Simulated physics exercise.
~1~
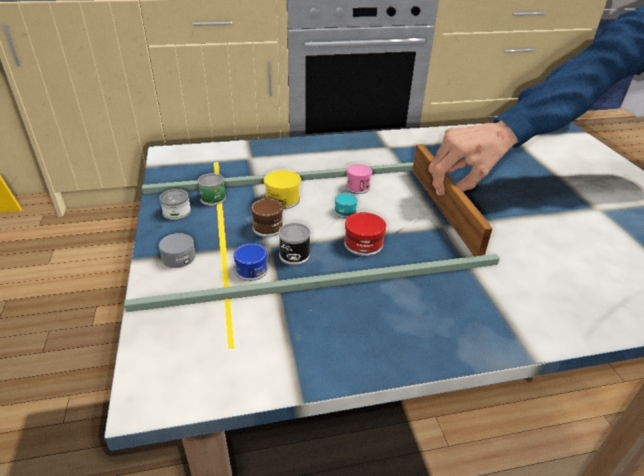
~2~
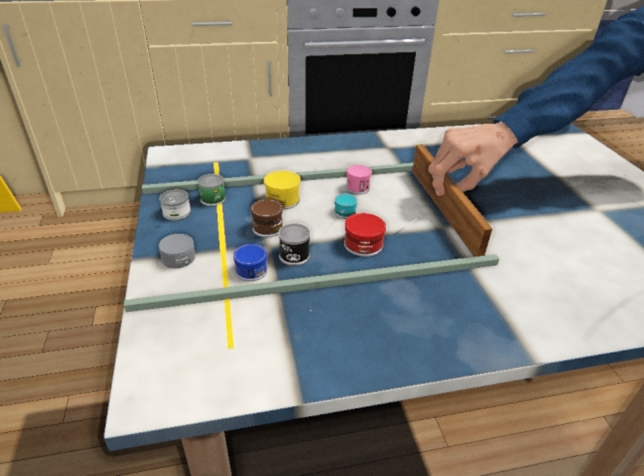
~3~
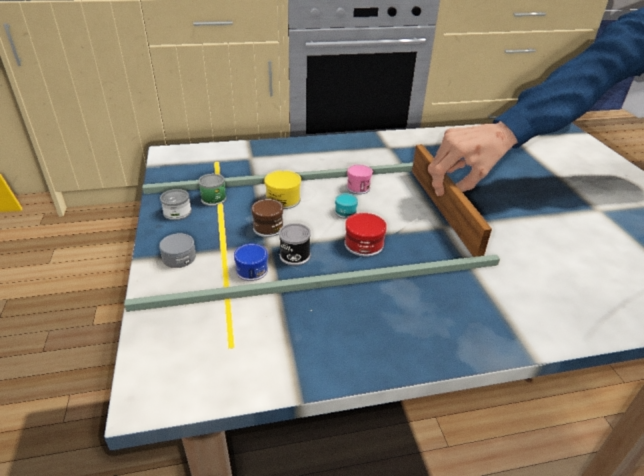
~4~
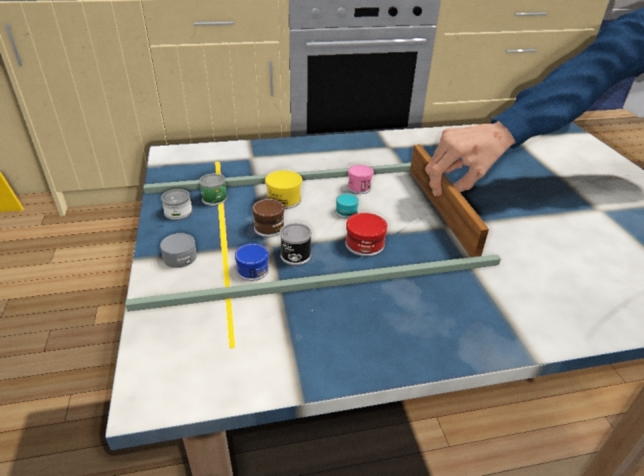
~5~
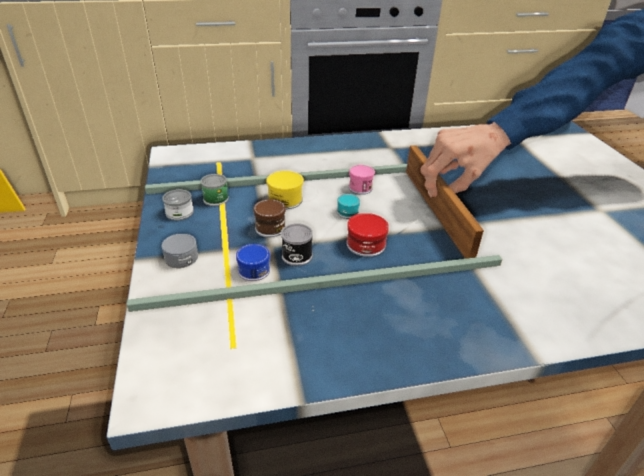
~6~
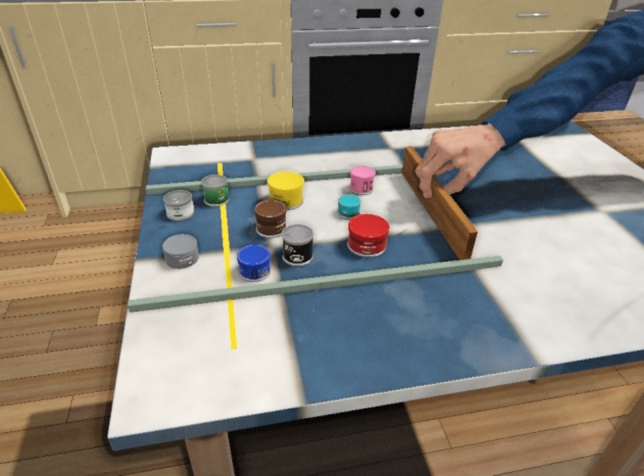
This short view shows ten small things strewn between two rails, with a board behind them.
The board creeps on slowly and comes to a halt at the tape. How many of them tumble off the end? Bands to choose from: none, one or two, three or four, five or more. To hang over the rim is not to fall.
Final answer: None.
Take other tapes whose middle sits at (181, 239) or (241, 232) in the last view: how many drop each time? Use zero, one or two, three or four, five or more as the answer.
The first spot would give either three or four falling and the second no fall at all.
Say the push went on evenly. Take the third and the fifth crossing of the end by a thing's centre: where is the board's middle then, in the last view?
At (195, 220) for the third, at (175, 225) for the fifth.
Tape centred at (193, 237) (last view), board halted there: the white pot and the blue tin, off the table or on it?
White pot down, blue tin still up.
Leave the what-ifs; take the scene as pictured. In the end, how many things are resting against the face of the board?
Well, it touches 3.
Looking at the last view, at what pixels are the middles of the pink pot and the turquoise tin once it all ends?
In the last picture the pink pot sits around (209, 192) and the turquoise tin around (212, 218).
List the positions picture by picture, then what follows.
The first picture shows white pot (175, 204); grey tub (178, 251); green tin (212, 190); board (447, 195); tape (222, 233).
The second picture shows grey tub (177, 251); brown pot (267, 218).
The third picture shows green tin (213, 190); board (446, 196).
The fourth picture shows white pot (177, 205); blue tin (252, 262).
The fifth picture shows grey tub (180, 251); pink pot (361, 180).
The sixth picture shows white pot (179, 206); grey tub (181, 251); green tin (216, 190); board (434, 198); tape (225, 234).
Early on, none off yet; white pot at rest near (179, 206); grey tub at rest near (181, 251); green tin at rest near (216, 190).
Finally, the number that fall off is zero.
